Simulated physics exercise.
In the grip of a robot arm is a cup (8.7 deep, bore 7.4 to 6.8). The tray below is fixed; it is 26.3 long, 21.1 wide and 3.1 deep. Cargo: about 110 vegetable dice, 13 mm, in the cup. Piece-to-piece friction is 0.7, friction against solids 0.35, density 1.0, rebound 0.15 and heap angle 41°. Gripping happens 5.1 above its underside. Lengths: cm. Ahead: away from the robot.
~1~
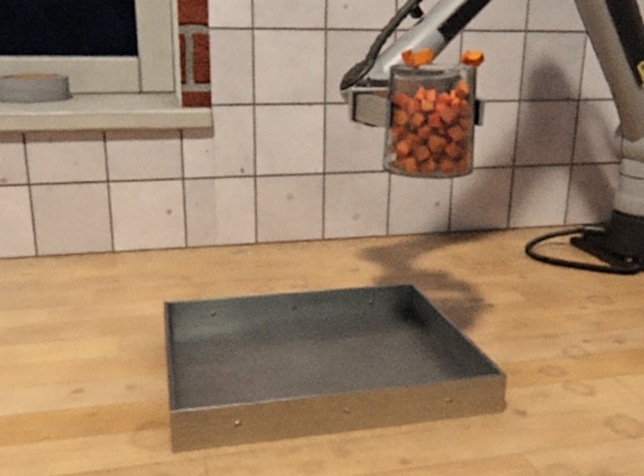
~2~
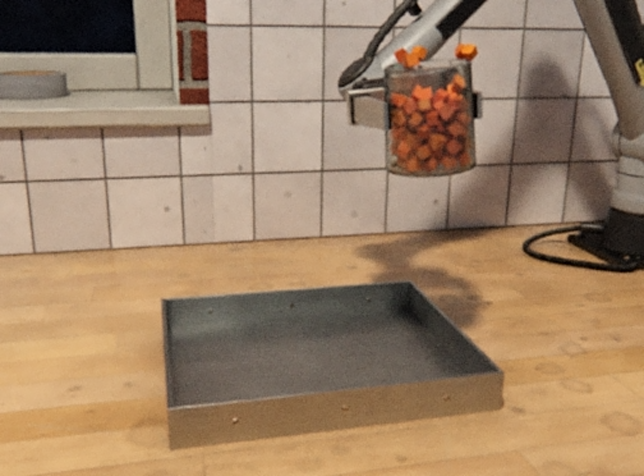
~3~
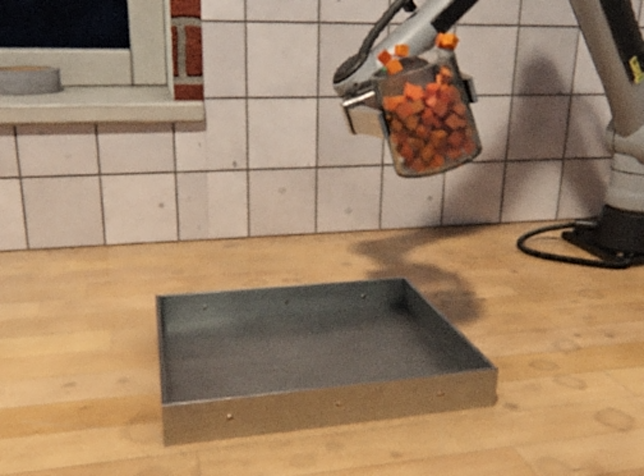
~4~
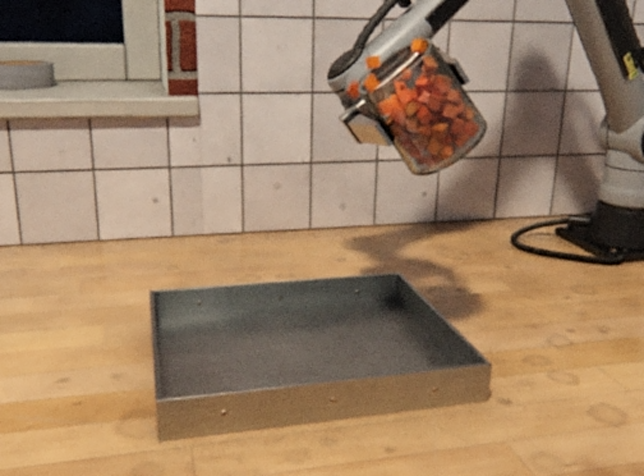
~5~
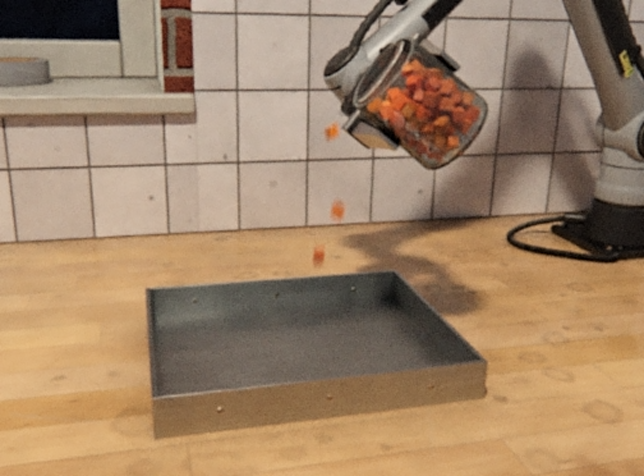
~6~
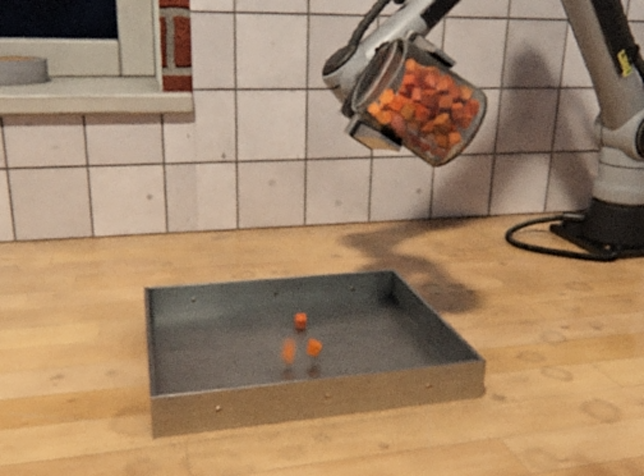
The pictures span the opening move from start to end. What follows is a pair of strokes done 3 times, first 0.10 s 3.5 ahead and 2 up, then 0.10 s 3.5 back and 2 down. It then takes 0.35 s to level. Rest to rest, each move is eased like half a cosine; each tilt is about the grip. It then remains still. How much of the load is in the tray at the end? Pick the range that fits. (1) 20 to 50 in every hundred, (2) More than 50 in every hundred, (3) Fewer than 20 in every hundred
1.
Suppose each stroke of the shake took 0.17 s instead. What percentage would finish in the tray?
The share would be near 5 %.
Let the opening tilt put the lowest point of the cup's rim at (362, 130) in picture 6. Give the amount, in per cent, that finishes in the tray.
The share is about 75 percent.
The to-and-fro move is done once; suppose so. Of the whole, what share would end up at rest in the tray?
About 20 per cent in that case.
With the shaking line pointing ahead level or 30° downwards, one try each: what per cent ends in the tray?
It comes to around 15 per cent on the first try and around 5 per cent on the second.
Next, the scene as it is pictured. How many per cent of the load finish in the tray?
40 per cent, give or take.
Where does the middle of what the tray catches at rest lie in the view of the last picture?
It sits close to (298, 345).
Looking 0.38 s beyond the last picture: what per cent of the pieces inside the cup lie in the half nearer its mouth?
Mouth half share: Roughly 65 %.
Then, 0.38 s after the last picture, tilted 58° forward, highest piece 26 above the table; 85 in the cup, 19 in the tray, 2 in flight or on a rim.
Then, 0.76 s after the last picture, tilted 33° forward, highest piece 25 above the table; 65 in the cup, 40 in the tray, 1 in flight or on a rim.
Then, 1.15 s after the last picture, level, highest piece 27 above the table; 65 in the cup, 41 in the tray.
Then, 2.20 s after the last picture, level, highest piece 27 above the table; 65 in the cup, 41 in the tray.
Final count, 65 in the cup, 41 in the tray. That is 39 % in the tray.
